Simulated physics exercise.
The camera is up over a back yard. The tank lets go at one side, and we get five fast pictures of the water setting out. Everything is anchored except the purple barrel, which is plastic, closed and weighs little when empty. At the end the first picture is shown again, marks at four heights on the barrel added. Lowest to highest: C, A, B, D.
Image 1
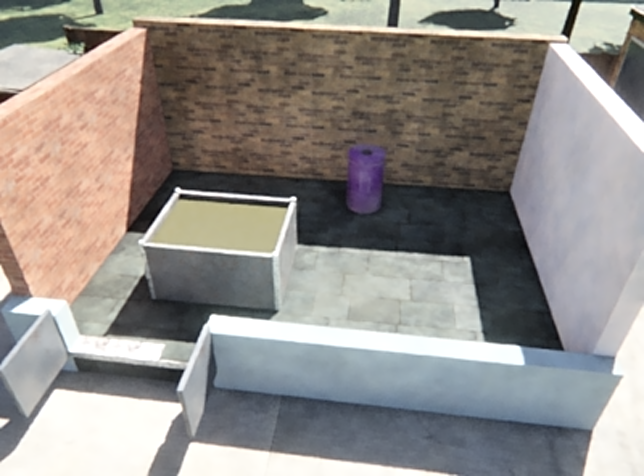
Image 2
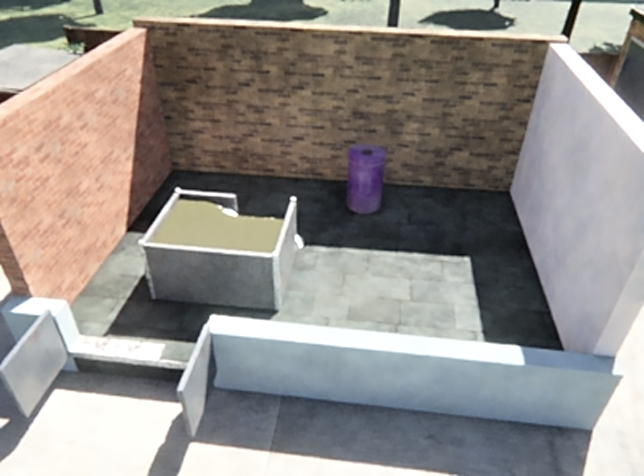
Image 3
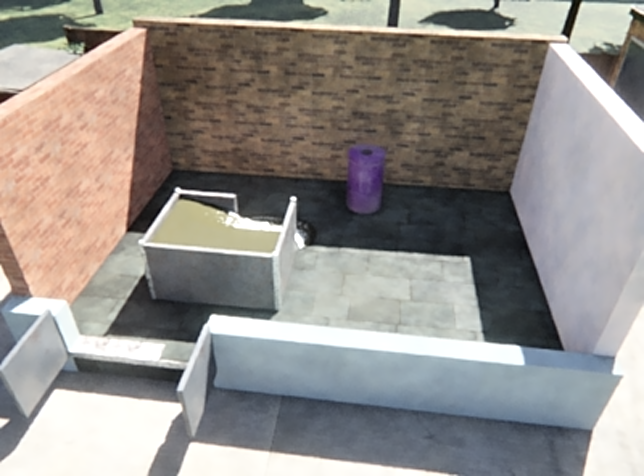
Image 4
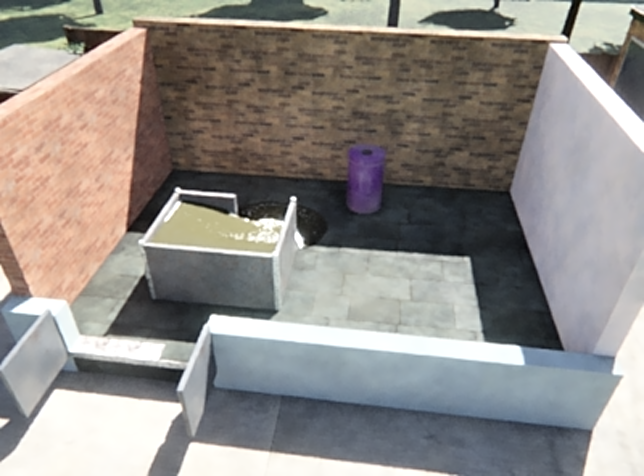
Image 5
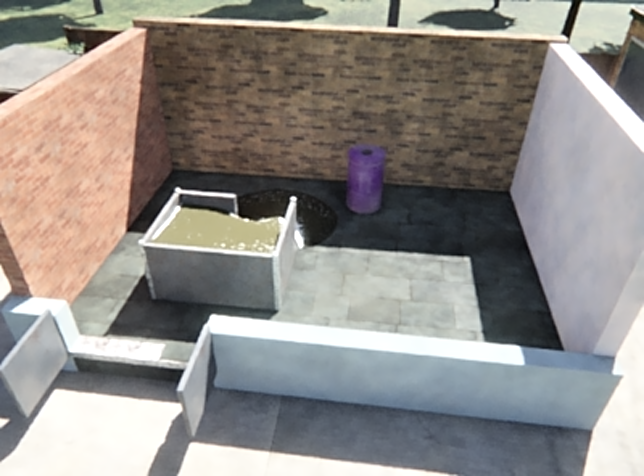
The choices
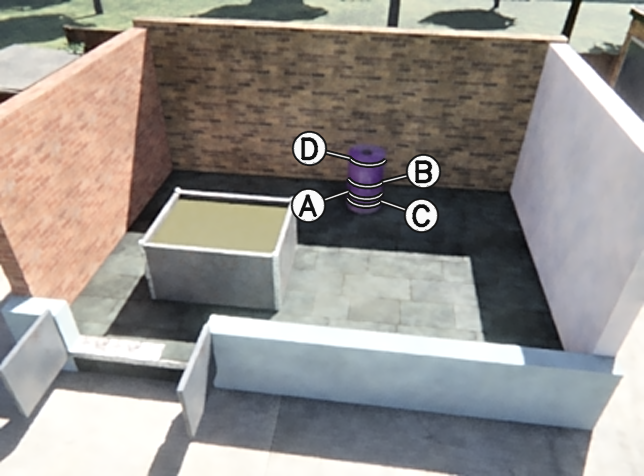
Water pouring through a gap in the back of a raised tank and spreading across dark paving beside a purple barrel.
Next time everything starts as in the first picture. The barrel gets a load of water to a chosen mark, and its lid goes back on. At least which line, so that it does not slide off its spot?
I would pick level A.
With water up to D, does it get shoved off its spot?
No, that is safe.
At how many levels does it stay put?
Three.
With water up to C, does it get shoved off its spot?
Yes.
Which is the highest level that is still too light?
The answer is C.
In white, A at (364, 199); B at (365, 186); C at (363, 206); D at (366, 165); from the bottom up C, A, B, D.
With A, it does not move.
With B, it does not move.
With C, it is pushed about twice its own width away.
With D, it does not move.
